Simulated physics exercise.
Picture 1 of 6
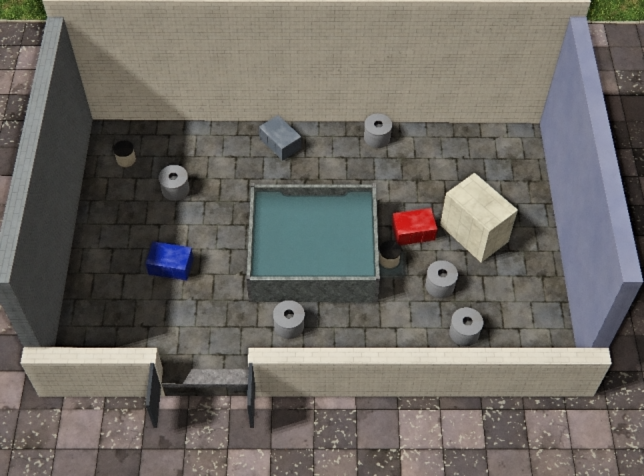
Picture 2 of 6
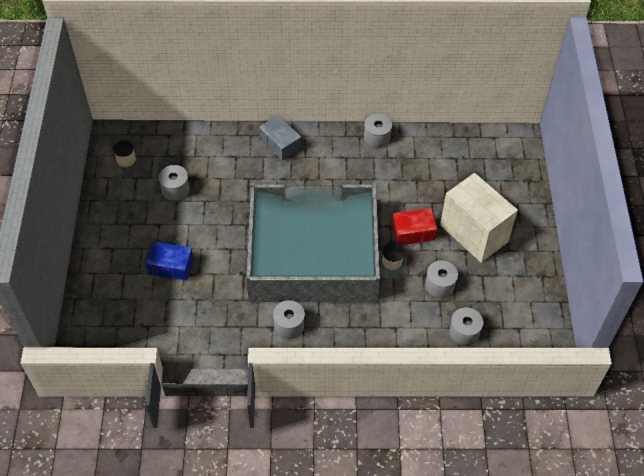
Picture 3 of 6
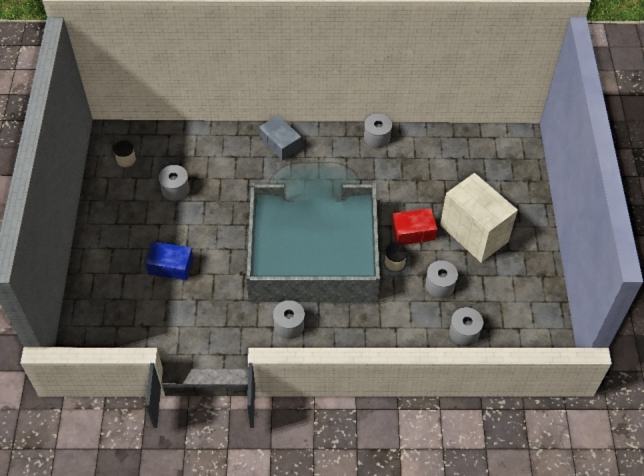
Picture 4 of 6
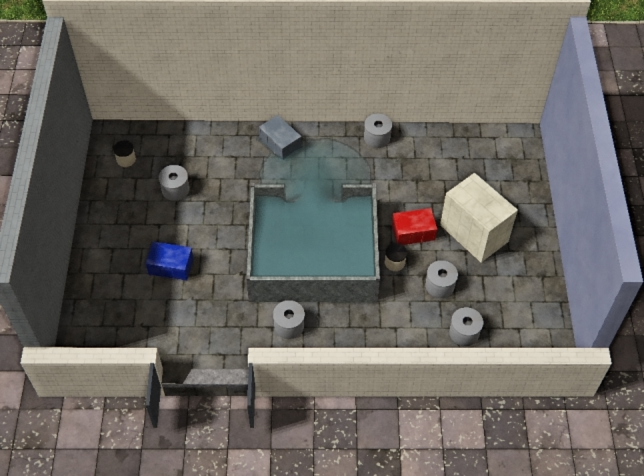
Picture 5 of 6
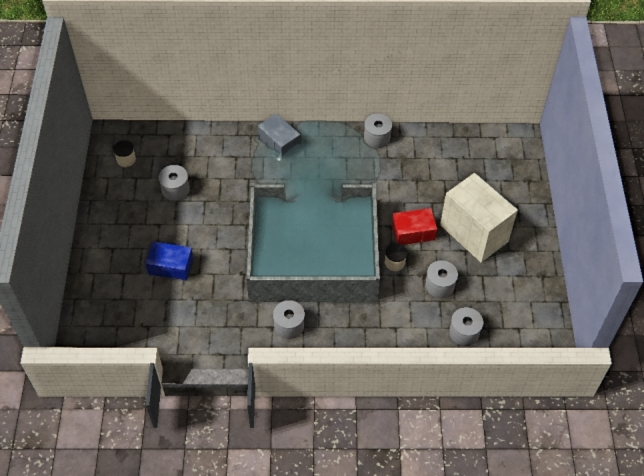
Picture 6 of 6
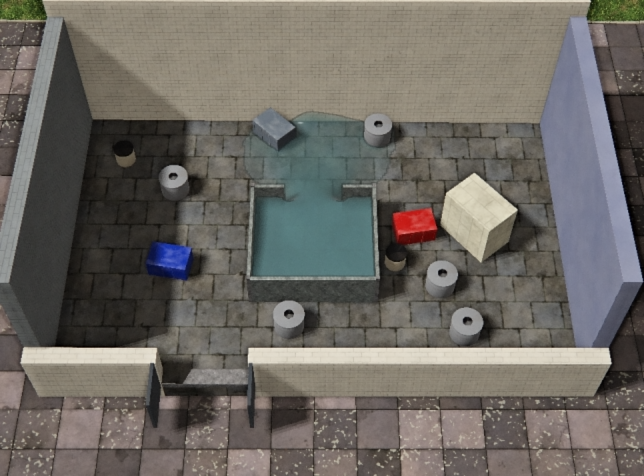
A walled yard holds a tank whose far side opens, and water spreads toward the back wall.
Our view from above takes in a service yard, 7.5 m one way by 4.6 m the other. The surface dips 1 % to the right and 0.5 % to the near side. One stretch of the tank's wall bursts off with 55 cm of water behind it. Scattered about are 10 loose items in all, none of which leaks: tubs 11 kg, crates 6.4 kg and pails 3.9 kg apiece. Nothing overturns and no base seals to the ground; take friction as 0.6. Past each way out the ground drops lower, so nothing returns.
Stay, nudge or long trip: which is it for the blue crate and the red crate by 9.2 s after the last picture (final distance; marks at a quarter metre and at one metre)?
By the end, the blue crate winds up a long way off, while the red crate remains about where it was.
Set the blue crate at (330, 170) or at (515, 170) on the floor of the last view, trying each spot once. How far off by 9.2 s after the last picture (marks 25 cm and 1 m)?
Order of tries: It is flushed away; it is flushed away.
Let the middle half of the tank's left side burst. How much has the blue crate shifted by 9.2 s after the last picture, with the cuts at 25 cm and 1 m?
So the blue crate winds up far off.
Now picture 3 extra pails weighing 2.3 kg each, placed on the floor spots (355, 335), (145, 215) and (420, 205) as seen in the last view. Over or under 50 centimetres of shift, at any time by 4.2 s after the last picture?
Taking them in order: Not far enough, not far enough and not far enough.
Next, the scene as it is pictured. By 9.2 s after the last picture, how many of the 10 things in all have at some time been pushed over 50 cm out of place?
All told, that gives 4.
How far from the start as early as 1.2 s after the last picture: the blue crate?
Shift: About 0 cm.
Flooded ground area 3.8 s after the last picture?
Close to 23 m2, I'd say.
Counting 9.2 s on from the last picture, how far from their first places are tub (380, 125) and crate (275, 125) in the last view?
400 cm and 400 cm, respectively.
Then, 1.2 s after the last picture the blue crate is near (169, 255), 0.0 m from its start, aground; the red crate is near (415, 221), 0.0 m from its start, aground; 0 of 10 are out; 0 afloat.
Then, 3.8 s after the last picture the blue crate is near (169, 255), 0.0 m from its start, aground; the red crate is near (415, 221), 0.0 m from its start, aground; 0 of 10 are out; 0 afloat.
Then, 6.2 s after the last picture the blue crate is near (185, 272), 0.4 m from its start, aground; the red crate is near (415, 221), 0.0 m from its start, aground; 0 of 10 are out; 1 afloat.
Then, 9.2 s after the last picture the blue crate is near (231, 322), 1.5 m from its start, afloat; the red crate is near (412, 219), 0.0 m from its start, afloat; 0 of 10 are out; 5 afloat.
